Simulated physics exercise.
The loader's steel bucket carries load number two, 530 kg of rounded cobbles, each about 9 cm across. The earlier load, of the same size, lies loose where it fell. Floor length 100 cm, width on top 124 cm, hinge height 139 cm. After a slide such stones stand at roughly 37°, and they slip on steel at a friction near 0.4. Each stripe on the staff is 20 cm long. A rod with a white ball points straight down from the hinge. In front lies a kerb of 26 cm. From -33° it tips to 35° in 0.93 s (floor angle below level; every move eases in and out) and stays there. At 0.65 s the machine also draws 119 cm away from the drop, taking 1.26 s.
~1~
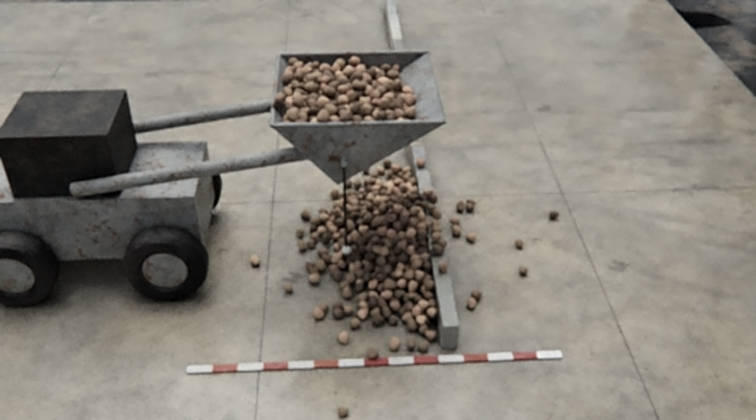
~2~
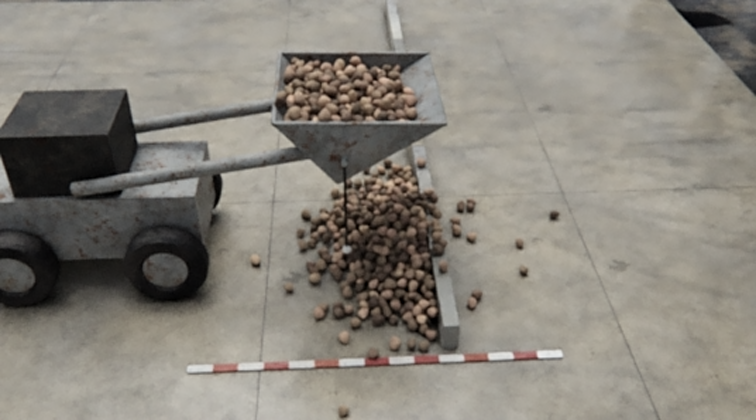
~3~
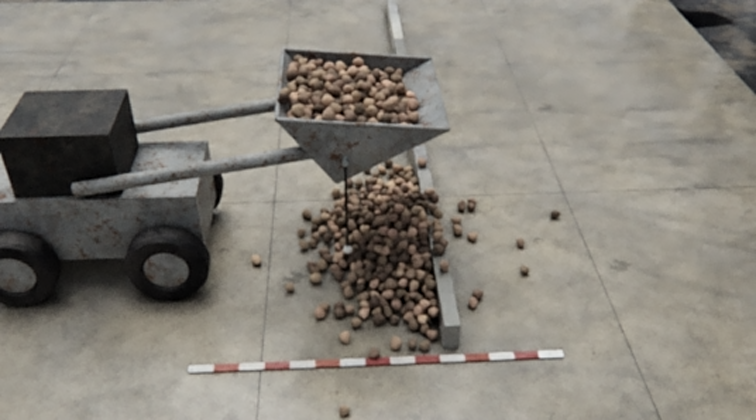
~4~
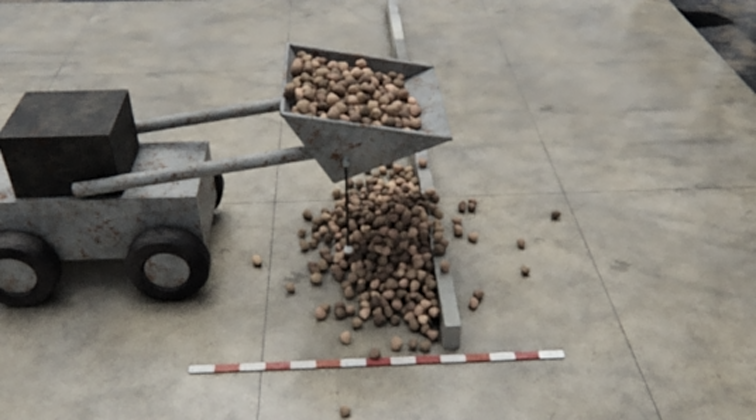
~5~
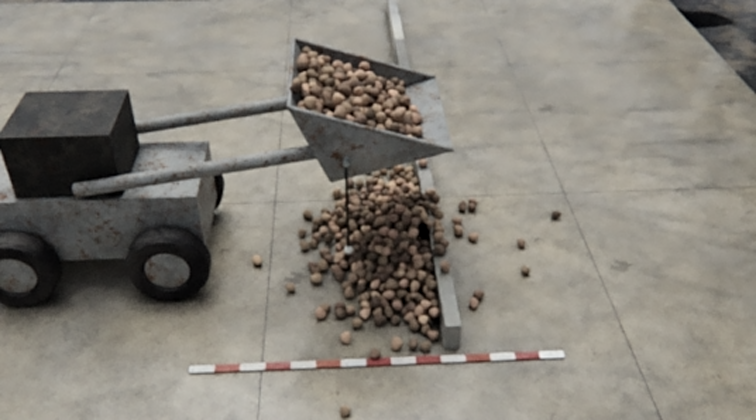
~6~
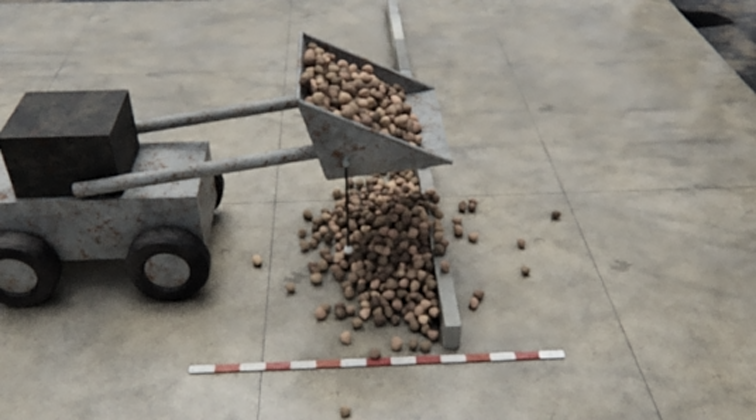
The loader's steel bucket, full of round brown stones, tilts down to the right above a loose pile.
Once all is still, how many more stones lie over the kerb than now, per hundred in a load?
About 31 per cent.
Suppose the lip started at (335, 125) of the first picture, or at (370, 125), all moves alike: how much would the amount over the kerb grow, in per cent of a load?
About 0 and 0 per cent.
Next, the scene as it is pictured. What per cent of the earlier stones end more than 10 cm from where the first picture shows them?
About 10 per cent.
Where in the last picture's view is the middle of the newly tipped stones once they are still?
Their middle is at about (401, 236).
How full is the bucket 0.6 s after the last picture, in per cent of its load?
Roughly 60 per cent is still inside.
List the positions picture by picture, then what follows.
The bucket is at -33°, its lip at (446, 122); the top of the load is at (316, 79). The earlier load is highest near (407, 214), 35 cm above ground level, 98 % on this side of the kerb, 2 % over the kerb, in the first frame.
Lip at (447, 124), floor tilted -32°, highest stones at (309, 77), in the second frame.
Lip at (450, 129), floor tilted -28°, highest stones at (304, 73), in the third frame.
The bucket is at -22°, its lip at (452, 139); the top of the load is at (305, 69), in the fourth frame.
The bucket is at -15°, its lip at (453, 150); the top of the load is at (310, 67), in the fifth frame.
The bucket is at -7°, its lip at (452, 163); the top of the load is at (314, 60), in the sixth frame.
Then, 0.3 s after the last picture the floor is at 25°; in per cent of one load, 100 in the bucket, 98 on this side of the kerb, 2 over the kerb; the foremost stones are at (495, 233).
Then, 0.6 s after the last picture the floor is at 35°; in per cent of one load, 60 in the bucket, 137 on this side of the kerb, 3 over the kerb; the foremost stones are at (495, 233).
Then, 2.0 s after the last picture the floor is at 35°; in per cent of one load, 0 in the bucket, 167 on this side of the kerb, 33 over the kerb; the foremost stones are at (614, 233).
Then, 4.7 s after the last picture the floor is at 35°; in per cent of one load, 0 in the bucket, 166 on this side of the kerb, 34 over the kerb; the foremost stones are at (618, 233). Net gain over the kerb, 31.
